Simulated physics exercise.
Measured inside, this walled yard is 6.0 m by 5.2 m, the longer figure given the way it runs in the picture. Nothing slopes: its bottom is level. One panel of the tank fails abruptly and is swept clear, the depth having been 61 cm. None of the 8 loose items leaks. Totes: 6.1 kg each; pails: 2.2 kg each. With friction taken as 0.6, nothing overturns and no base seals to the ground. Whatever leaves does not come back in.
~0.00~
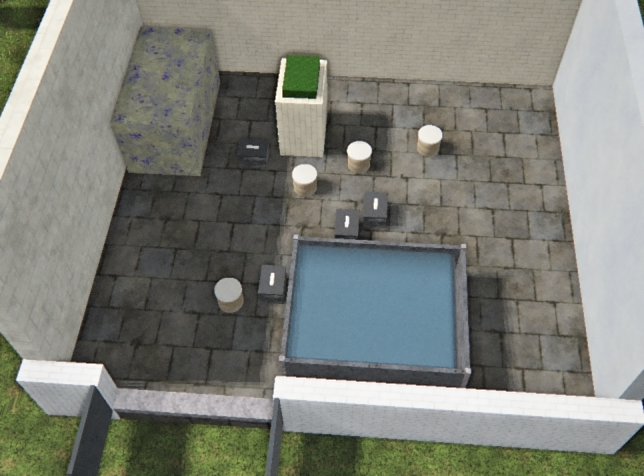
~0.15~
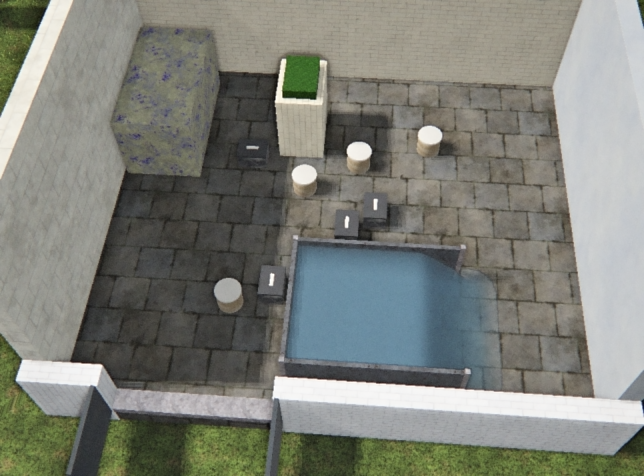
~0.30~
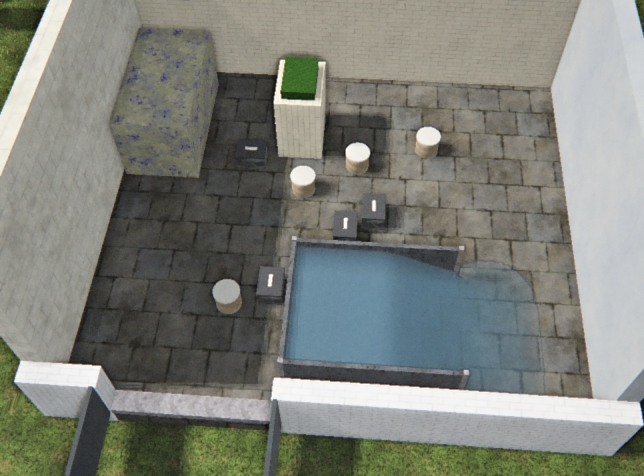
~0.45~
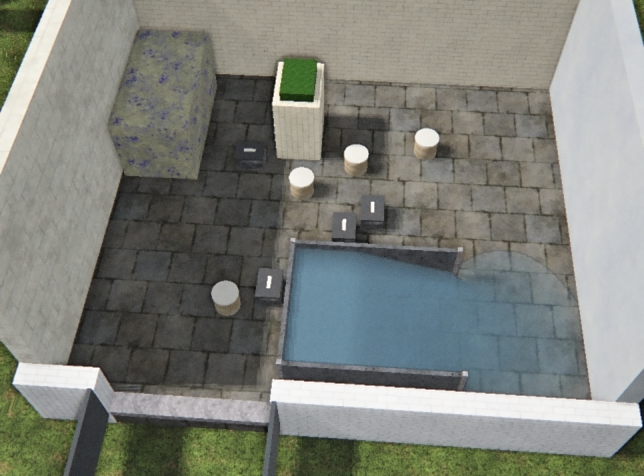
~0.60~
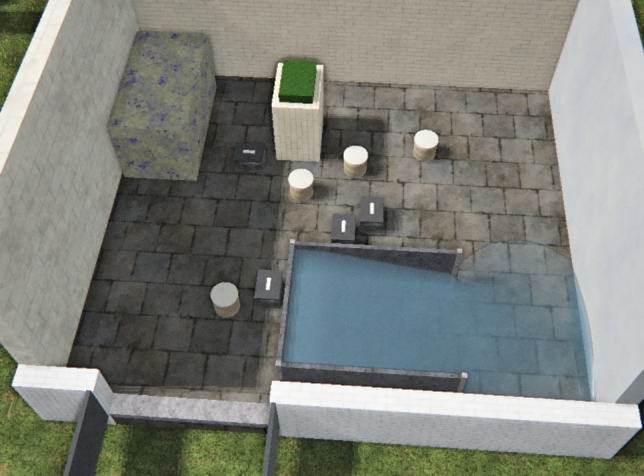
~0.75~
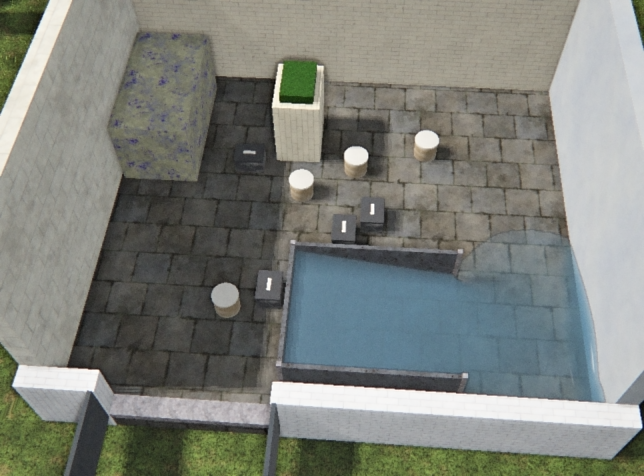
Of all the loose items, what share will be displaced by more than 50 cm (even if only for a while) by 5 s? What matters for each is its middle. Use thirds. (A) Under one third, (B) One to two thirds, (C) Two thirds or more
Option A: Under one third.
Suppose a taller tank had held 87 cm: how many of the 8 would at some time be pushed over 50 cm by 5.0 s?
Count under that change: 2.
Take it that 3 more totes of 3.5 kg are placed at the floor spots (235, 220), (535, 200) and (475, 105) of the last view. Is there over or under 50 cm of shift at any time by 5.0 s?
Check, in order - not exceeded, exceeded, exceeded.
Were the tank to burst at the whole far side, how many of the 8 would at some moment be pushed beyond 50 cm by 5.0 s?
Then it comes to 6.
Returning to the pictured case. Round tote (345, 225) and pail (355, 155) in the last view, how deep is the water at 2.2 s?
Around 0 cm and 0 cm.
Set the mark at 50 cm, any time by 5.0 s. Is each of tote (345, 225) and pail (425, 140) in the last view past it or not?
First one stays inside it, second one exceeds it.
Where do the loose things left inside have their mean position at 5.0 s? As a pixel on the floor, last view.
Roughly at (290, 211).
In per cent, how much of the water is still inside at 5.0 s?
Close to 100 in a hundred parts remain.
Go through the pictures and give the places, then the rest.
In the first frame, a tote at (253, 147) rests on the ground; a tote at (347, 222), on the bottom; water covers 2.8 m2; 0 of 8 have shifted.
In the second frame, a tote at (253, 148), on the bottom; a tote at (347, 223) rests on the ground; water covers 3.7 m2; 0 of 8 have shifted.
In the third frame, a tote at (251, 149), on the bottom; a tote at (345, 224) rests on the ground; 4.6 m2 under water; 0 of 8 have shifted.
In the fourth frame, a tote at (250, 150), on the bottom; a tote at (344, 225), on the bottom; water covers 5.8 m2; 0 of 8 have shifted.
In the fifth frame, a tote at (249, 152) rests on the ground; a tote at (343, 227), on the bottom; water covers 6.2 m2; 0 of 8 have shifted.
In the sixth frame, a tote at (250, 153), on the bottom; a tote at (344, 227) rests on the ground; water covers 6.5 m2; 0 of 8 have shifted.
After 1.1 s 0 of 8 are over 50 cm from their spots; 0 afloat.
After 2.2 s 0 of 8 are over 50 cm from their spots; 0 afloat.
After 3.5 s 1 of 8 are over 50 cm from their spots; 0 afloat.
After 5.0 s 1 of 8 are over 50 cm from their spots, and 1 have been at some point; 1 afloat.
